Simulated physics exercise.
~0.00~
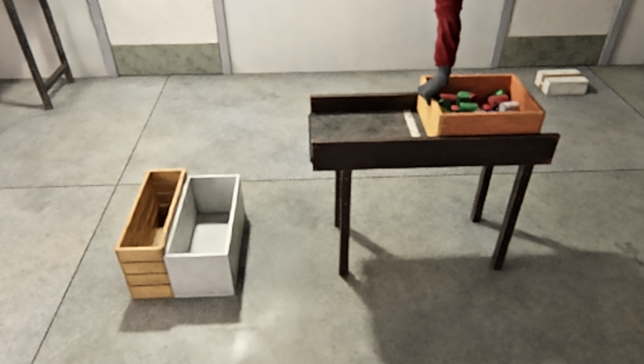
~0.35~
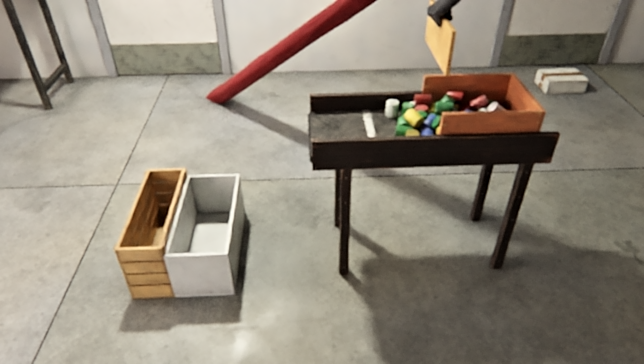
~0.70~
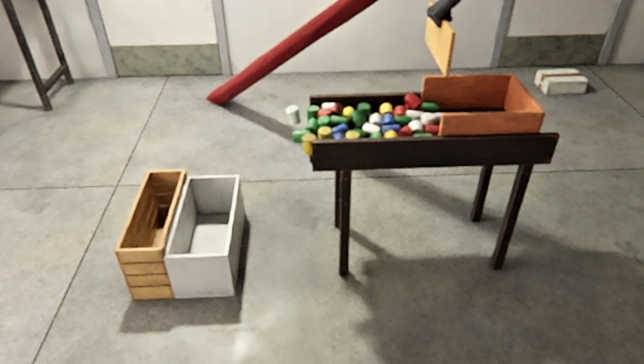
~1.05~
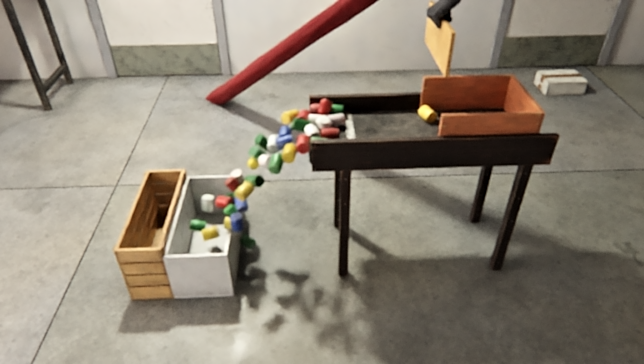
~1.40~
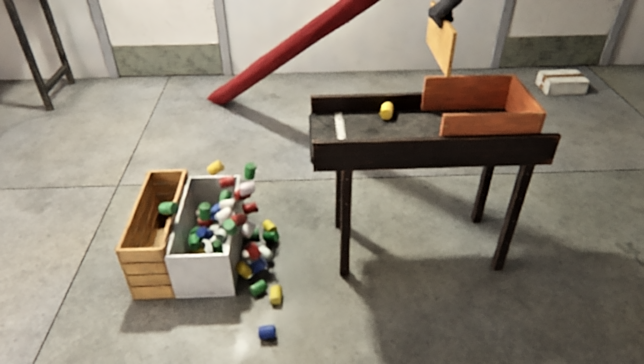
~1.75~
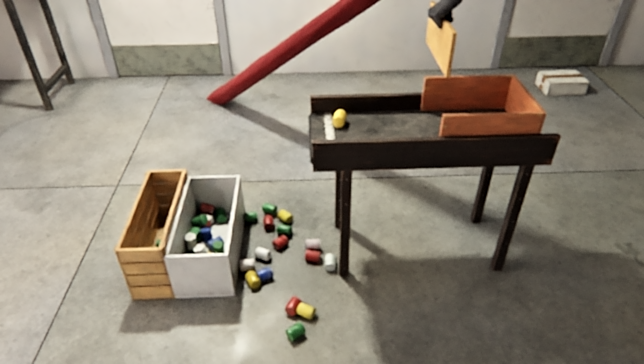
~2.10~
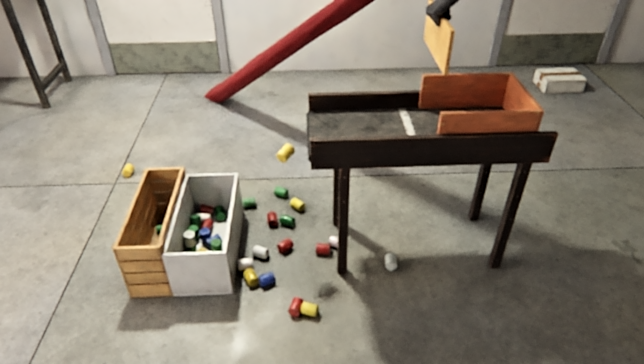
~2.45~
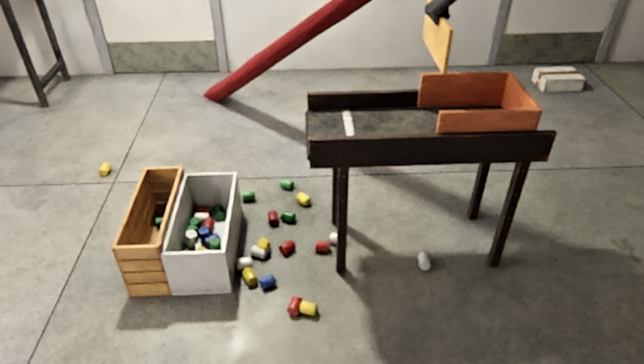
The clip opens on a dark raised belt with an orange pen of small colourful jars at its right end, a red arm reaching in, and a white tub and wooden tote on the floor to the left. The arm lifts a gate away, and the jars spread leftward along the belt. They pour off the end in a stream toward the white tub, some bouncing or scattering around it. A lone yellow jar trails behind and drops off last. Many jars settle in the white tub, nearly as many lie on the floor before it, one is in the tote, and one rests beyond.
